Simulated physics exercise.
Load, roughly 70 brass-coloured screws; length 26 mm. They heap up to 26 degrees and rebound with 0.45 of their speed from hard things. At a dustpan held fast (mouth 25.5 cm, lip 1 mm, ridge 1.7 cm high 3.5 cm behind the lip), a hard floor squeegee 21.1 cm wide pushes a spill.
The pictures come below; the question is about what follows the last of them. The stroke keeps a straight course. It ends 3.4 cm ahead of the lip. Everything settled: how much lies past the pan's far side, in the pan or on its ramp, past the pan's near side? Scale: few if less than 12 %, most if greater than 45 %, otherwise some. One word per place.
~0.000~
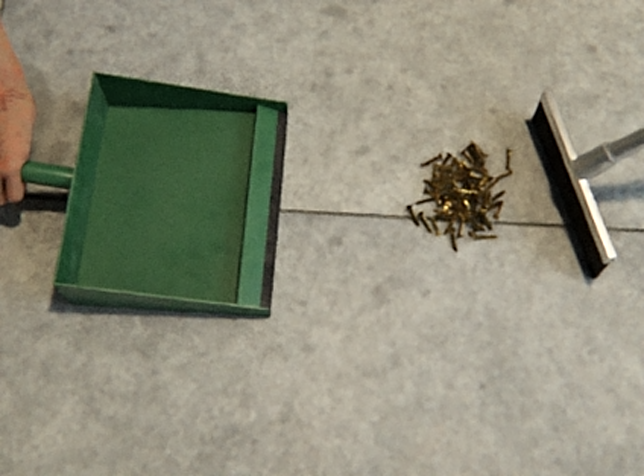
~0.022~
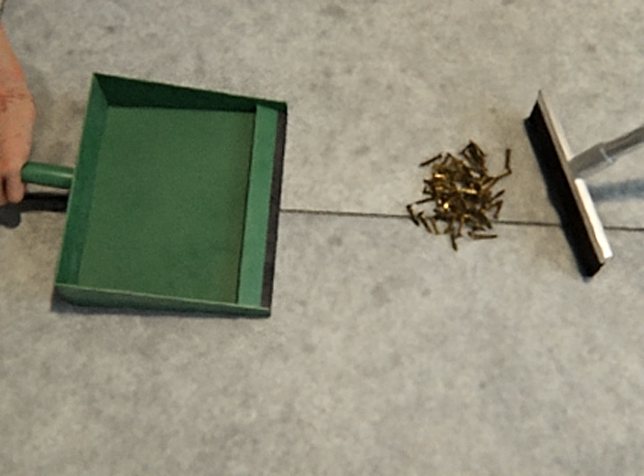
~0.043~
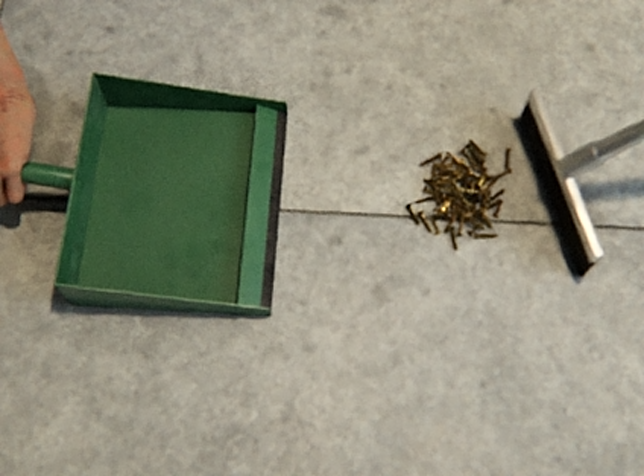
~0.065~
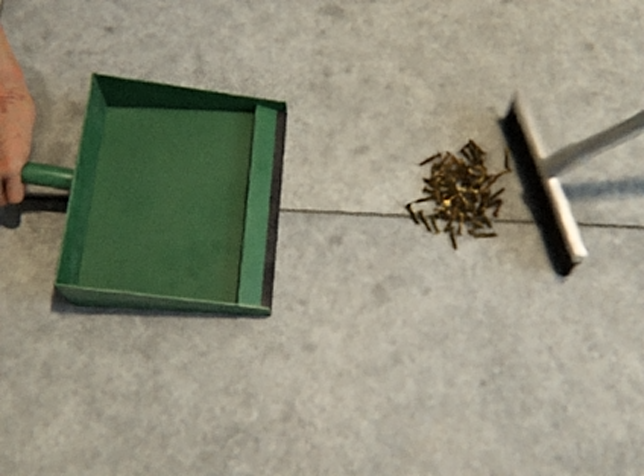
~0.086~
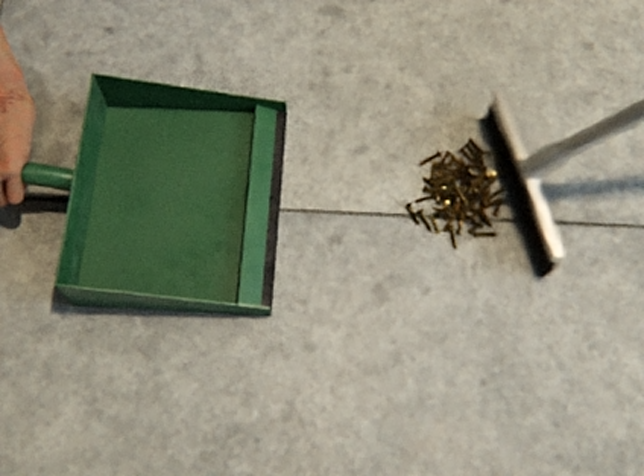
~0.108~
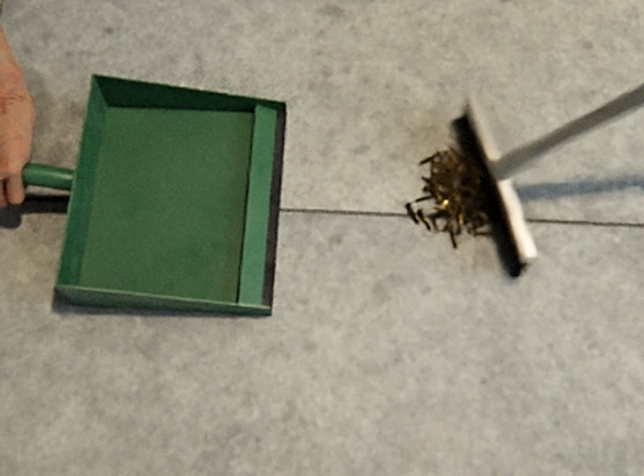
Past the pan's far side - few; in the pan or on its ramp - most; past the pan's near side - few.
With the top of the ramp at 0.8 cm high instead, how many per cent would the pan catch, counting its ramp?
I'd put it near 85 per cent, ramp counted.
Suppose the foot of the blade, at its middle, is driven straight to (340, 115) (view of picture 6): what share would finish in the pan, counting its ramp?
Share caught: Approx. 40 %.
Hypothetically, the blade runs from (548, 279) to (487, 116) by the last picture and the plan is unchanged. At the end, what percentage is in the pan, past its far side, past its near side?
That ends as pan 45, far 0, and near 10.
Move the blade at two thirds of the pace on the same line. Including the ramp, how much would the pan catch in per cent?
In that case roughly 35 percent.
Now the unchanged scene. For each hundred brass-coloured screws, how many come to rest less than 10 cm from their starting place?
Around 0 per cent, give or take.
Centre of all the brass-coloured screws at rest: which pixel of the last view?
Estimated resting centre: Around (234, 232).
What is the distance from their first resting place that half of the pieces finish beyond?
Roughly 26 cm.
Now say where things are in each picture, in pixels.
In the first frame, blade from (608, 258) to (546, 97), moved 0.0 cm, 0 of the pieces shifted so far; middle of the pieces at (458, 190); pan at (168, 204).
In the second frame, blade from (605, 257) to (542, 97), moved 0.4 cm, 0 of the pieces shifted so far; middle of the pieces at (457, 189).
In the third frame, blade from (595, 257) to (533, 96), moved 1.4 cm, 0 of the pieces shifted so far; middle of the pieces at (457, 189).
In the fourth frame, blade from (578, 257) to (517, 96), moved 3.1 cm, 0 of the pieces shifted so far; middle of the pieces at (457, 188).
In the fifth frame, blade from (557, 257) to (496, 97), moved 5.4 cm, 2 of the pieces shifted so far; middle of the pieces at (457, 188).
In the sixth frame, blade from (528, 258) to (469, 98), moved 8.5 cm, 28 of the pieces shifted so far; middle of the pieces at (454, 187); pan at (168, 204). The blade's pace is about 1.46 m/s, heading 6 degrees towards the viewer's side.
Then, at 0.19 s, middle of the blade 12 cm from the lip; 0 % over the lip, far side 0 %, near side 0 %.
Then, at 0.24 s, middle of the blade 8 cm from the lip; 0 % over the lip, far side 0 %, near side 0 %.
After 0.43 s, middle of the blade 7 cm from the lip; 85 % over the lip, far side 0 %, near side 5 %.
At rest (1.5 s), far side 0 %, pan 60 %, near side 5 %, in front of the lip or behind the blade 35 %.
